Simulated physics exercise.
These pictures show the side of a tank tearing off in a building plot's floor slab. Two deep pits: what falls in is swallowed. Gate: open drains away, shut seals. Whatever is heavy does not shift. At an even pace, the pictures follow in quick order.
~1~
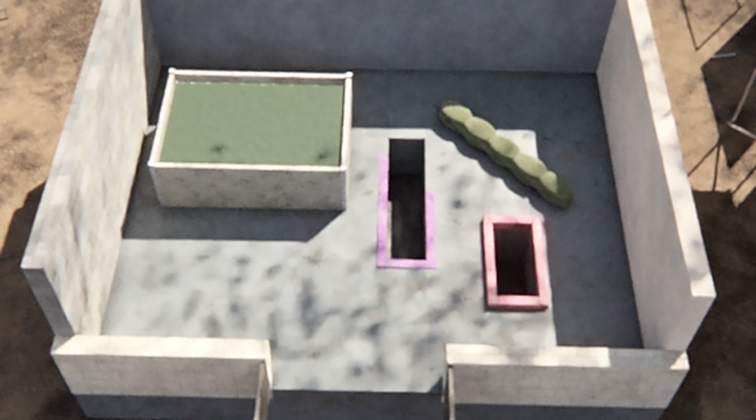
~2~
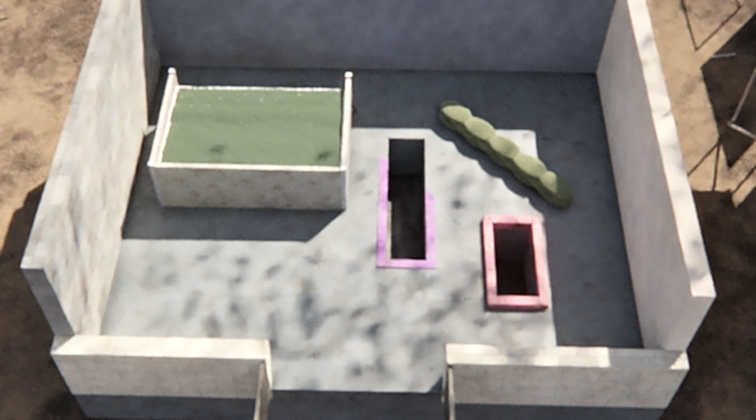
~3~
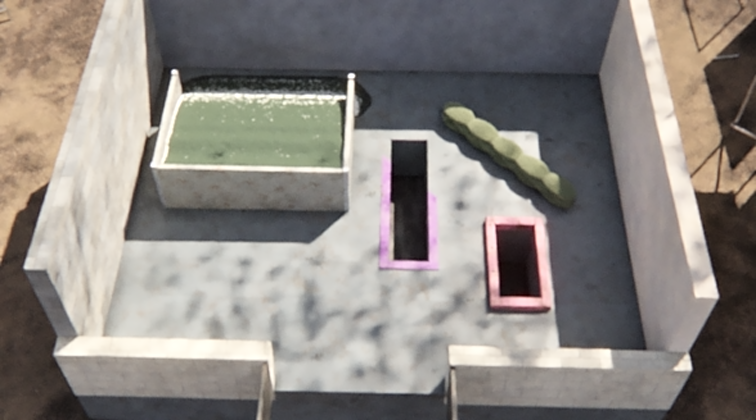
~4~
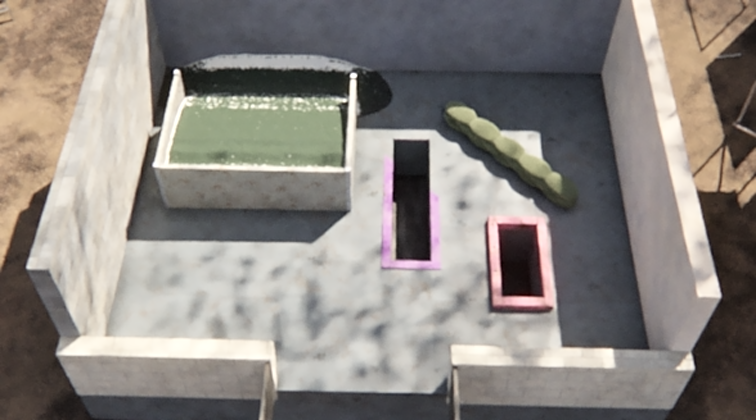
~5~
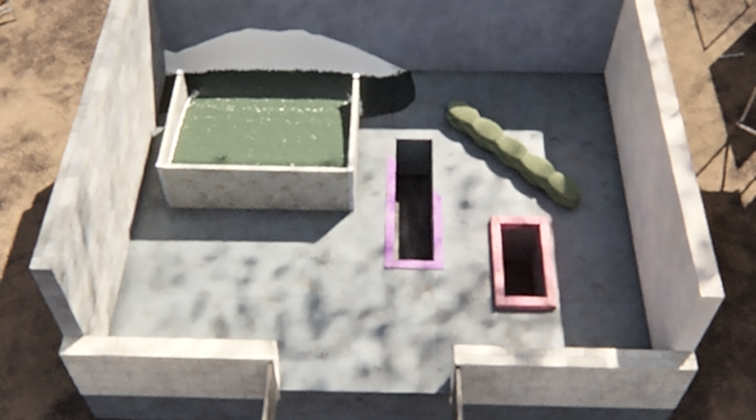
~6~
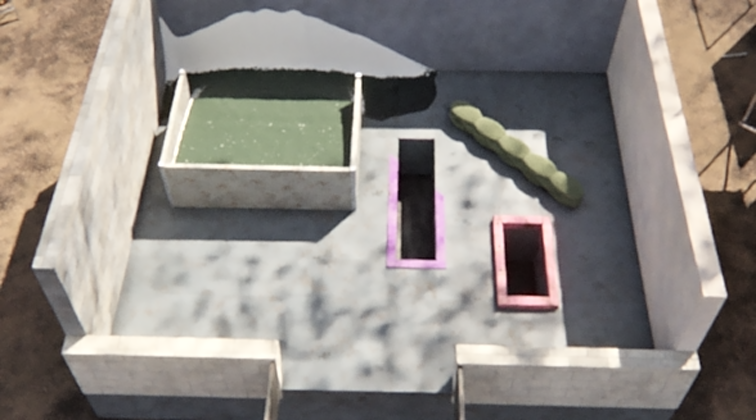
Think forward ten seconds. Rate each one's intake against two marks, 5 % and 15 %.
Ratings: Gate - between the two marks; pink pit - below the 5 % mark; purple pit - between the two marks.
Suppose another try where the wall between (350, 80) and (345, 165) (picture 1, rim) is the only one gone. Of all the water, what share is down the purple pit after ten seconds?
In per cent: Purple 70.
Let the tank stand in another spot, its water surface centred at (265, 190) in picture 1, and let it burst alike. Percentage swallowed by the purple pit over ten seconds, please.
The purple pit takes 20 per cent.
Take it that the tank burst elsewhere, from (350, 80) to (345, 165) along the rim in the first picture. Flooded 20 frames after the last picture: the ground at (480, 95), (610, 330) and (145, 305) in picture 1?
Note, points one to three: Reached and soaked / unreached / unreached.
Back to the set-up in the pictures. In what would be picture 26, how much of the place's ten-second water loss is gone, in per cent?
I'd put it at 10 per cent.
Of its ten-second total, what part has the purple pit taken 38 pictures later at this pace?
I get 35 per cent.
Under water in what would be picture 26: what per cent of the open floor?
It comes to roughly 65 in a hundred.
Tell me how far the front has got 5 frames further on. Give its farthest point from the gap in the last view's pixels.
Pixel estimate: (548, 77).
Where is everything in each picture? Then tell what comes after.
The first frame shows still water in the water tank at (255, 123).
In the second frame, the front is at (353, 113), out from the gap on the water tank's far side.
In the third frame, water pours out on the water tank's far side and has run to (364, 97).
In the fourth frame, water pours out on the water tank's far side and has run to (162, 88).
In the fifth frame, water pours out on the water tank's far side and has run to (404, 72).
In the sixth frame, water pours out on the water tank's far side and has run to (433, 72).
A moment on, water covers 20 % of the floor; the gate 0 %, the pink pit 0 %, the purple pit 0 %.
Next, water covers 40 % of the floor; the gate 0 %, the pink pit 0 %, the purple pit 0 %.
Then, water covers 65 % of the floor; the gate 0 %, the pink pit 0 %, the purple pit 1 %.
Later, water covers 90 % of the floor; the gate 1 %, the pink pit 0 %, the purple pit 4 %.
In the end, water covers 95 % of the floor; the gate 7 %, the pink pit 0 %, the purple pit 12 %.
